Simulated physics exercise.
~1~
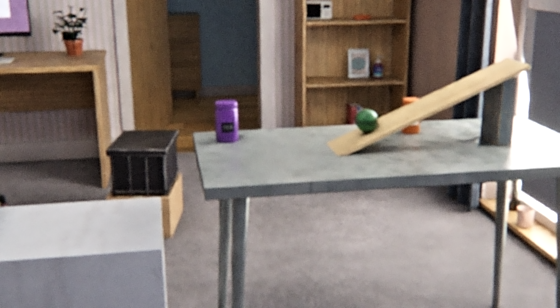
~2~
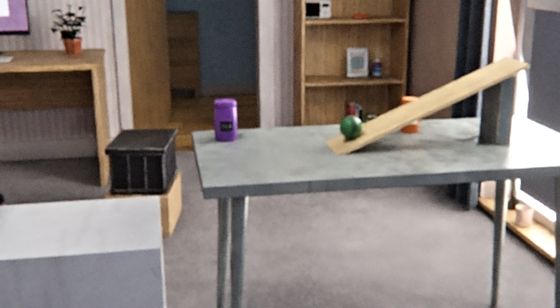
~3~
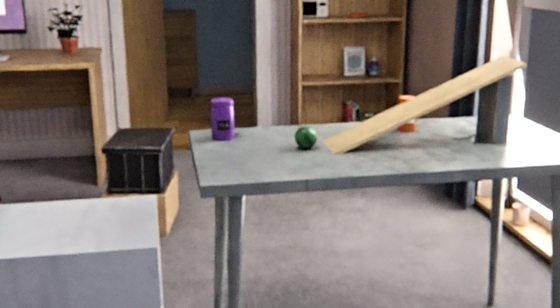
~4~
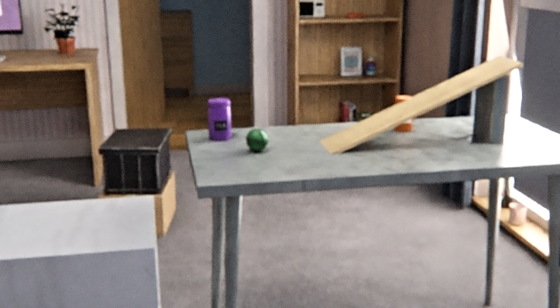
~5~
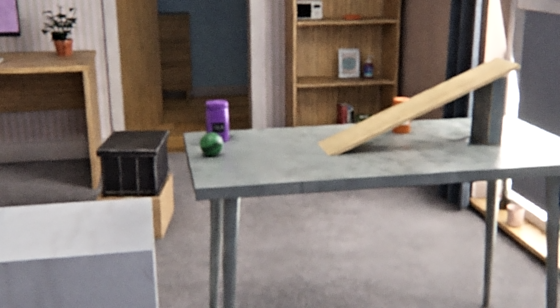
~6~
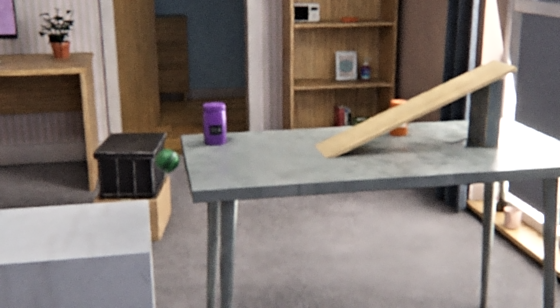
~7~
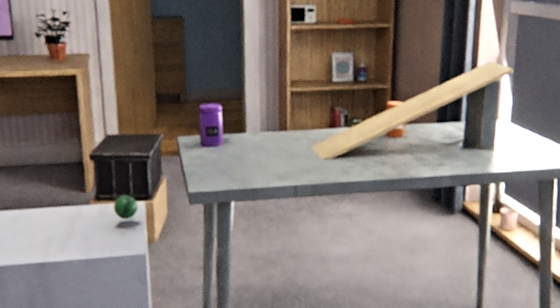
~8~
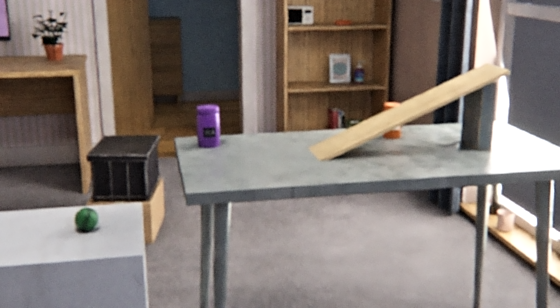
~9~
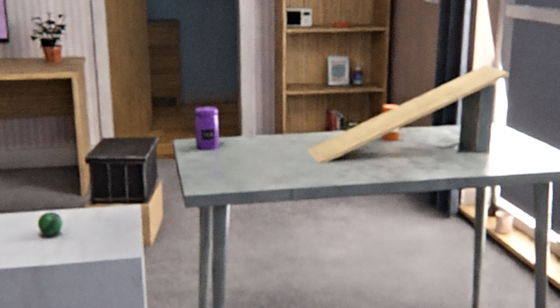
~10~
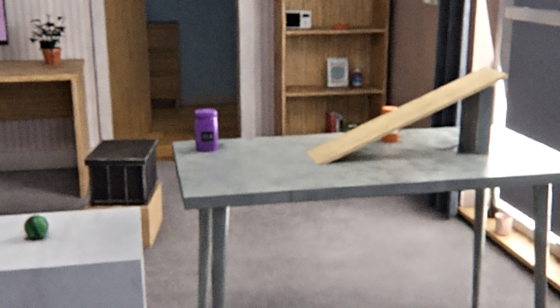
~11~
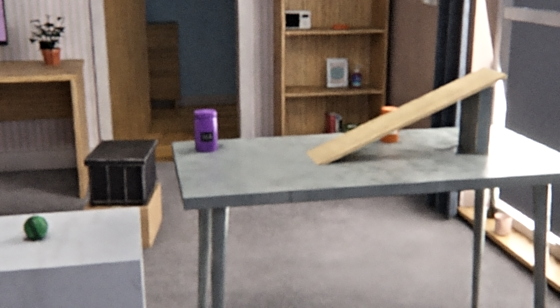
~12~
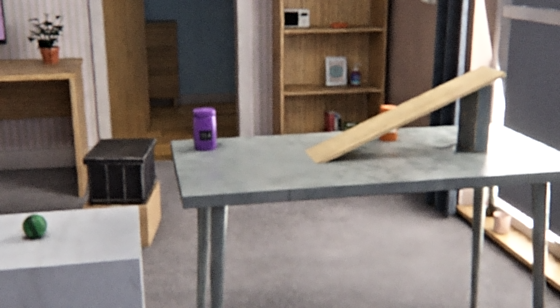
A green ball rolls down a wooden ramp and left across a grey table, passing in front of a purple jar, then drops off the edge onto a lower white surface, where it continues left and comes to rest while the jars stay in place.
